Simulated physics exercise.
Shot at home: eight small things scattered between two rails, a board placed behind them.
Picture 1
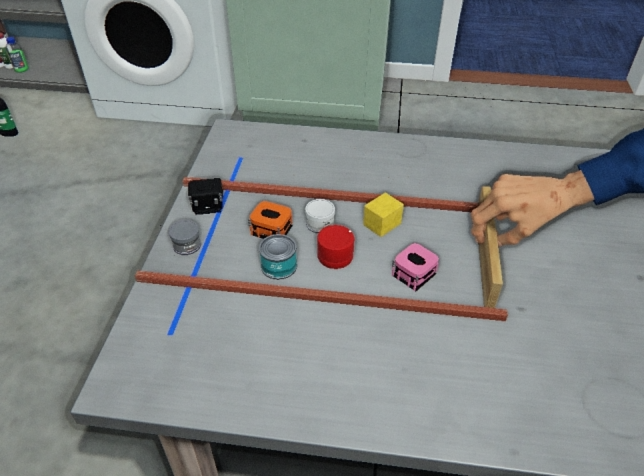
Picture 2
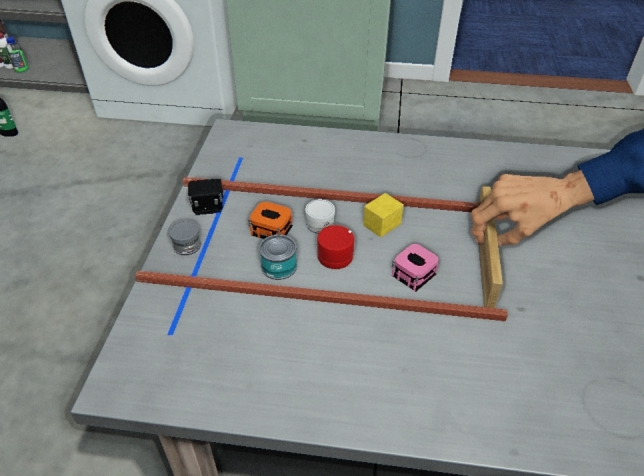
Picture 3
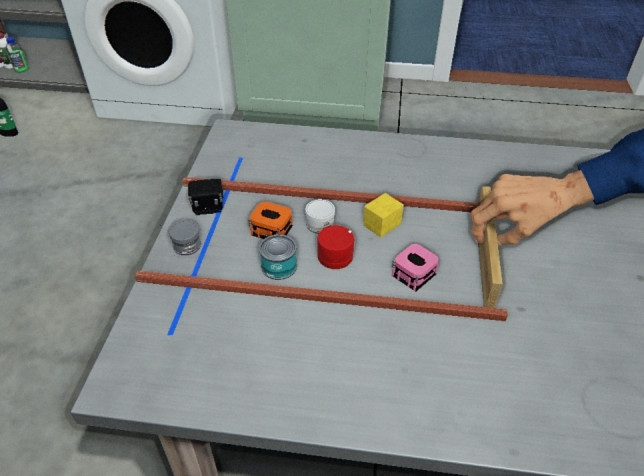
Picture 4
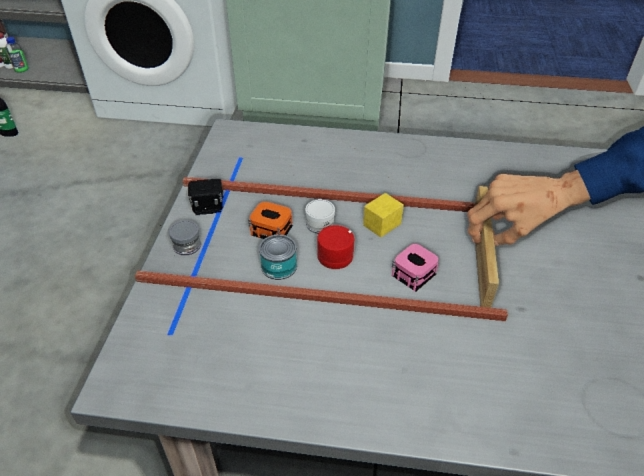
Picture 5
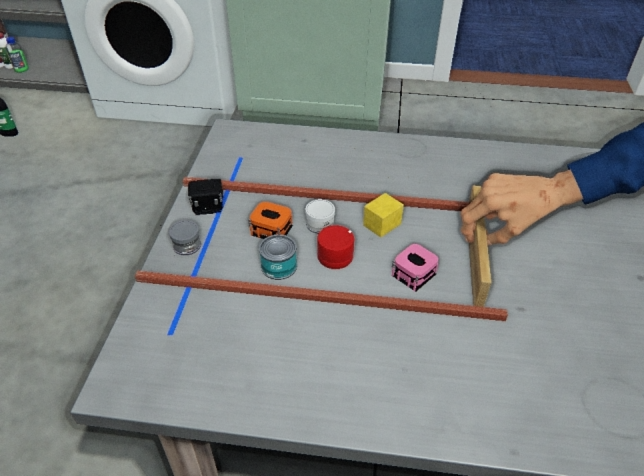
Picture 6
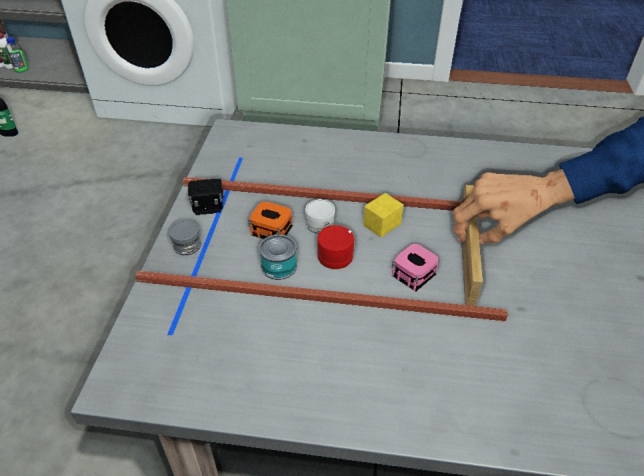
A hand held a wooden board upright at the right end of two rails, stayed still at first, then slid it slightly left toward the scattered small things, which did not move.
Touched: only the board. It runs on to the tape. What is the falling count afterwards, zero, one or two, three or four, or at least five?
Most likely a single one or a pair will drop off.
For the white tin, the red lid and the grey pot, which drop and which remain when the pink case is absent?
The white tin stays put; the red lid stays put; the grey pot stays put.
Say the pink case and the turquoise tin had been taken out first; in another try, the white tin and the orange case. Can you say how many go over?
Counts - first: 1; second: 0.
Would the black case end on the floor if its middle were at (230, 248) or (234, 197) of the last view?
Case one, it ends up off; case two, it ends up off.
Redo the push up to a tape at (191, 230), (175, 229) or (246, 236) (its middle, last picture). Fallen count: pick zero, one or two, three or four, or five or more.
Tape by tape, the falls would be: More than four, then five or over, then none at all.
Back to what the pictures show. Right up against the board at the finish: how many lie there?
At rest, 3 are in contact.
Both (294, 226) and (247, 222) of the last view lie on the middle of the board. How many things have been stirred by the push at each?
6 by the first point, 8 by the second.
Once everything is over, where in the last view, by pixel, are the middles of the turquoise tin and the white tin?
In the last picture the turquoise tin sits around (151, 247) and the white tin around (181, 202).
Soon after, none off yet; grey pot at rest near (185, 238); black case at rest near (206, 196); orange case at rest near (271, 222).
In the end, the number that fall off is one or two; gone, black case and grey pot.
